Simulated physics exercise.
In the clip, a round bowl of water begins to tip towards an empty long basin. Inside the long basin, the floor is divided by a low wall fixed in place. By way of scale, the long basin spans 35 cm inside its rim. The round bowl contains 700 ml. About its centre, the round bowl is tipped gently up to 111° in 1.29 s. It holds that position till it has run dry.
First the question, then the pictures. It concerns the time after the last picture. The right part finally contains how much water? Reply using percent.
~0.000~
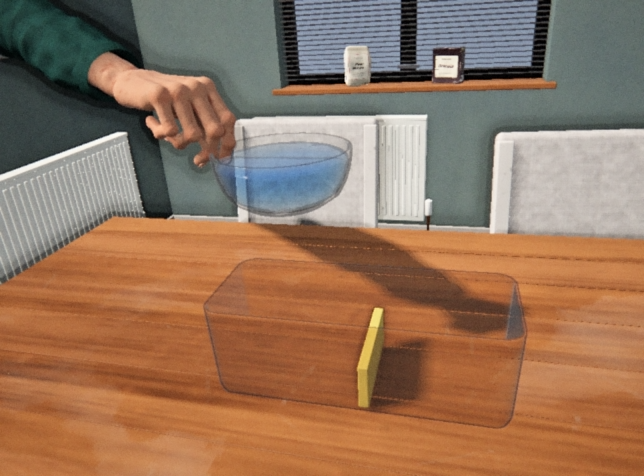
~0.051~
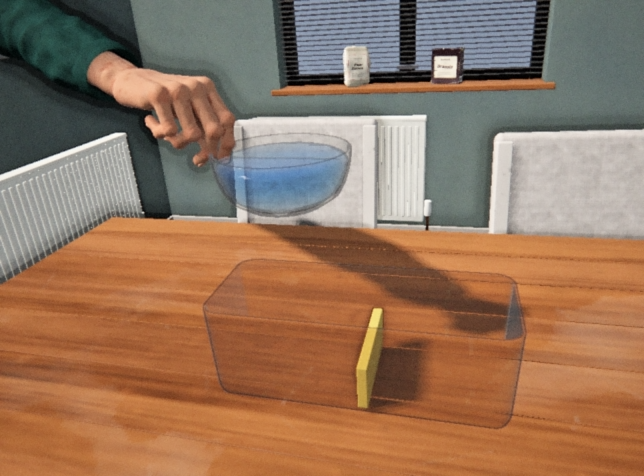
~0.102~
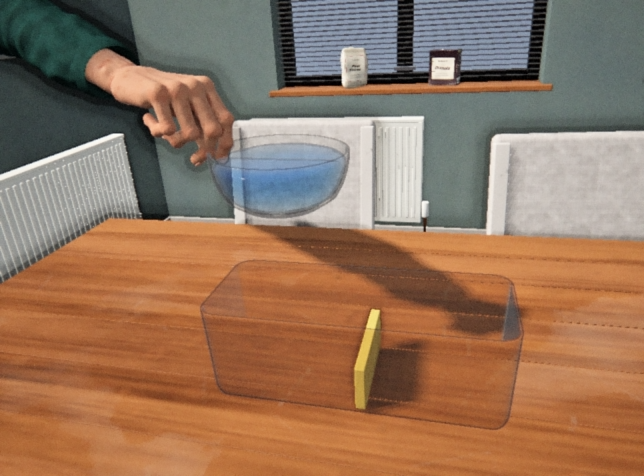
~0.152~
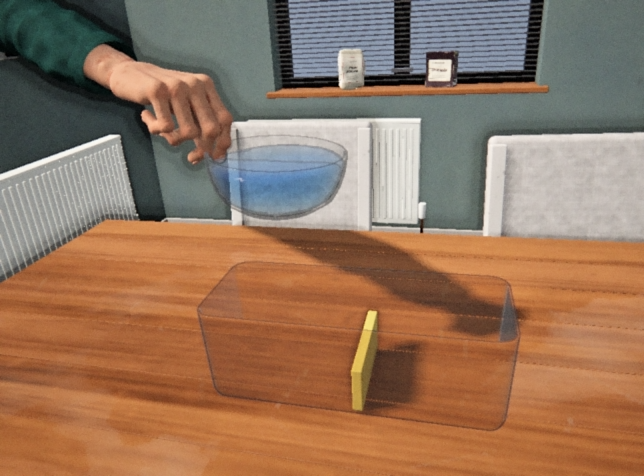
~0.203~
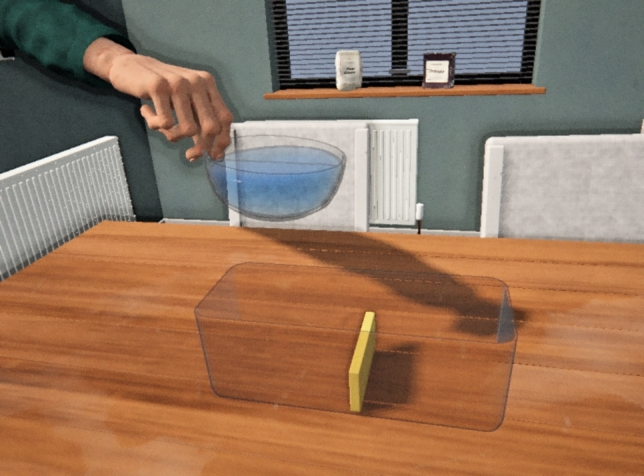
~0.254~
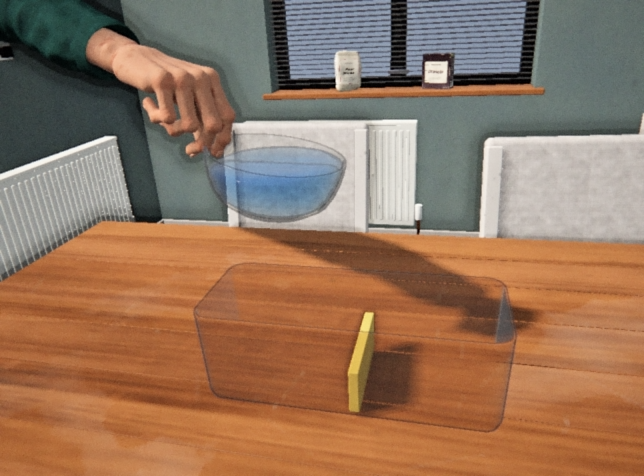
About 85 in every hundred parts.
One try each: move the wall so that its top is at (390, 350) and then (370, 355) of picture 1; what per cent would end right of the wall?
Result: 70 per cent, then 70 per cent.
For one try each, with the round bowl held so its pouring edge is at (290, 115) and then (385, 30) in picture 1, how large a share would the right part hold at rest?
In order, 45 and 90 per cent.
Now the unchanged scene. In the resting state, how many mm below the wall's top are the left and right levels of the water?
For the left, around 54 mm; for the right, around 28 mm.
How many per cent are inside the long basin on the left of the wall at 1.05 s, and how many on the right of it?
I'd say some 10 in a hundred on the left and 84 on the right.
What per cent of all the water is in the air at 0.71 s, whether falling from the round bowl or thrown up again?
My guess is roughly 38 %.
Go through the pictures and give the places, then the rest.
The first picture shows tilt 0°; pouring edge (350, 151); surface from (223, 156) to (348, 156); the long basin's rim runs from (224, 284) to (521, 306); the wall's top is at (372, 337).
The second picture shows tilt 0°; pouring edge (349, 152); surface from (223, 156) to (348, 157).
The third picture shows tilt 2°; pouring edge (347, 154); surface from (221, 157) to (346, 159).
The fourth picture shows tilt 4°; pouring edge (345, 158); surface from (218, 157) to (344, 162).
The fifth picture shows tilt 7°; pouring edge (344, 163); surface from (217, 158) to (342, 164).
The sixth picture shows tilt 10°; pouring edge (344, 168); surface from (217, 159) to (343, 163).
After 0.71 s the tilt is 65° and 35 per cent is still to pour, 1 is left of the wall and 26 right of it.
After 1.05 s the tilt is 102° and 1 per cent is still to pour, 9 is left of the wall and 85 right of it.
After 1.41 s the tilt is 111° and 0 per cent is still to pour, 14 is left of the wall and 85 right of it.
After 1.79 s the tilt is 111° and 0 per cent is still to pour, 14 is left of the wall and 85 right of it.
In the end 14 per cent lies left of the wall, 85 right of it and 1 outside.
